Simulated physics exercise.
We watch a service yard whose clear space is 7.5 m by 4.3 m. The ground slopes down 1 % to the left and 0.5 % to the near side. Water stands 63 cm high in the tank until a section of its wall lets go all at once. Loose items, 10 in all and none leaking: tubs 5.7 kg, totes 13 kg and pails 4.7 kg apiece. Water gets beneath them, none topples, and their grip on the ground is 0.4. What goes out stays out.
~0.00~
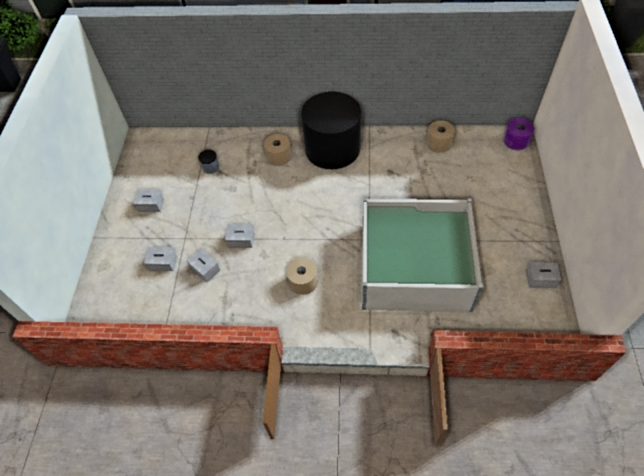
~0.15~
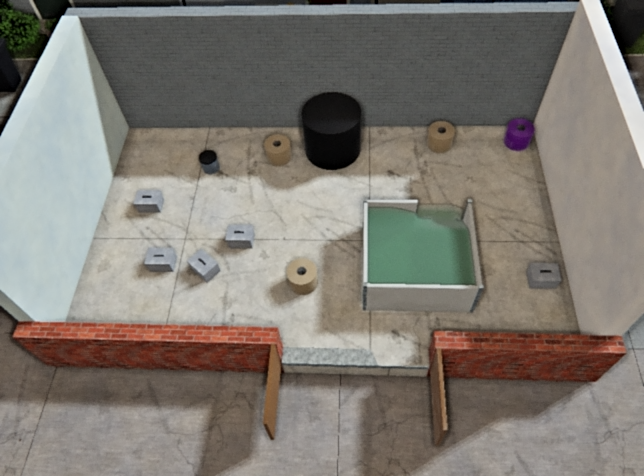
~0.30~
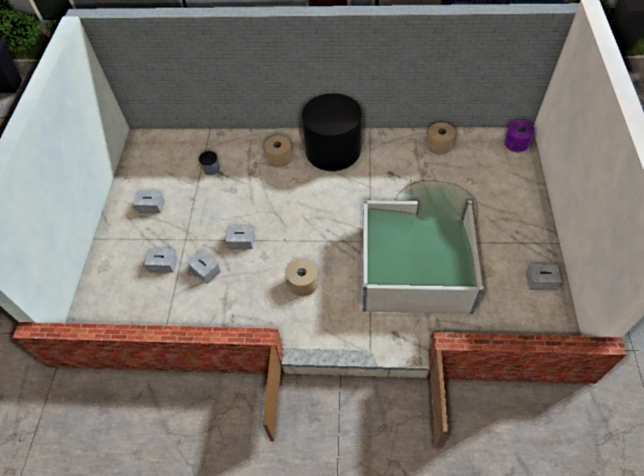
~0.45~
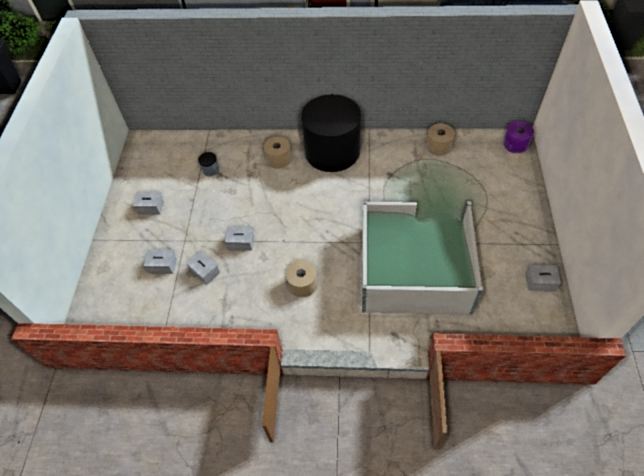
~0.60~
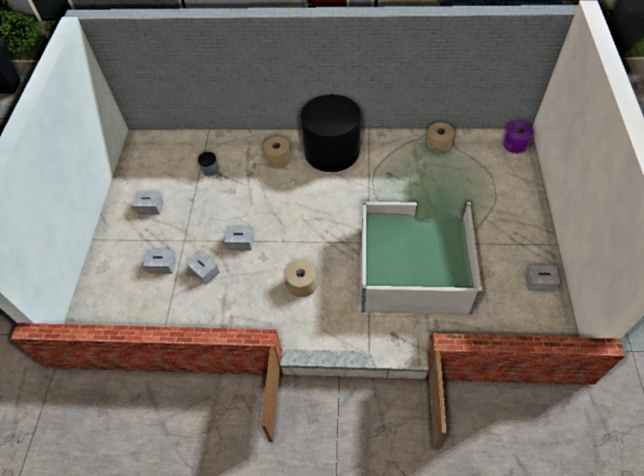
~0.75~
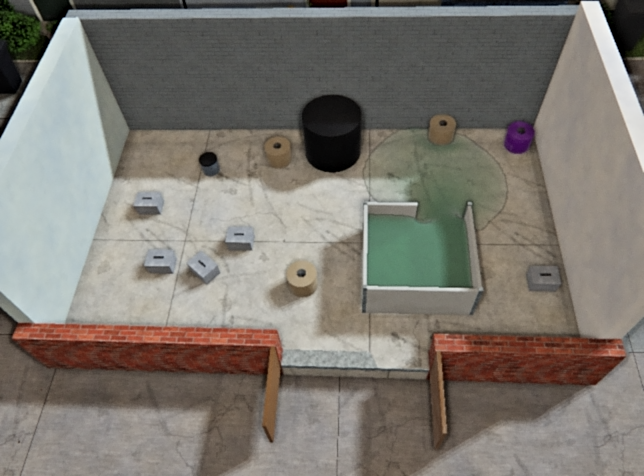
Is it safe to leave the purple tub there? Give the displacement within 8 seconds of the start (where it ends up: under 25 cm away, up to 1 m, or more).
The purple tub travels far.
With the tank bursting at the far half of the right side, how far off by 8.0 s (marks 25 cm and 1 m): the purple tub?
In that case the purple tub gets carried off.
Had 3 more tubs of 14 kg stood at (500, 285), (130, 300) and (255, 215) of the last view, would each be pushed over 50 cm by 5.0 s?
In that order: Less, short of it, under.
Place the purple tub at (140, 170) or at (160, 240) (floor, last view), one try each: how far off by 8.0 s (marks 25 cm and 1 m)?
In that order: It holds its place; it barely shifts.
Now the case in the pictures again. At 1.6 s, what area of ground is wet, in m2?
About 8.5 m2.
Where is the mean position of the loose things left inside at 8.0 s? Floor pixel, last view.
At about (301, 252).
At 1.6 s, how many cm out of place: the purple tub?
Roughly 20 cm by then.
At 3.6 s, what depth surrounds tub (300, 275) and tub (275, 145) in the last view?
Roughly 0 and 1 cm.
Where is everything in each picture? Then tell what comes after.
The first picture shows the purple tub at (521, 127), on the bottom; water covers 2.0 m2; 0 of 10 have shifted.
The second picture shows the purple tub at (521, 128), on the bottom; water covers 2.5 m2; 0 of 10 have shifted.
The third picture shows the purple tub at (522, 129) rests on the ground; 3.1 m2 under water; 0 of 10 have shifted.
The fourth picture shows the purple tub at (521, 130) rests on the ground; 4.0 m2 under water; 0 of 10 have shifted.
The fifth picture shows the purple tub at (520, 130), on the bottom; water covers 4.9 m2; 0 of 10 have shifted.
The sixth picture shows the purple tub at (521, 131), on the bottom; 6.0 m2 under water; 1 of 10 have shifted.
After 1.6 s the purple tub is near (529, 116), 0.2 m from its start, afloat; 0 of 10 are out; 2 afloat.
After 3.6 s the purple tub is near (499, 163), 0.9 m from its start, afloat; 0 of 10 are out; 2 afloat.
After 5.6 s the purple tub is near (510, 210), 1.8 m from its start, afloat; 0 of 10 are out; 2 afloat.
After 8.0 s the purple tub is near (492, 267), 2.9 m from its start, afloat; 0 of 10 are out; 3 afloat.
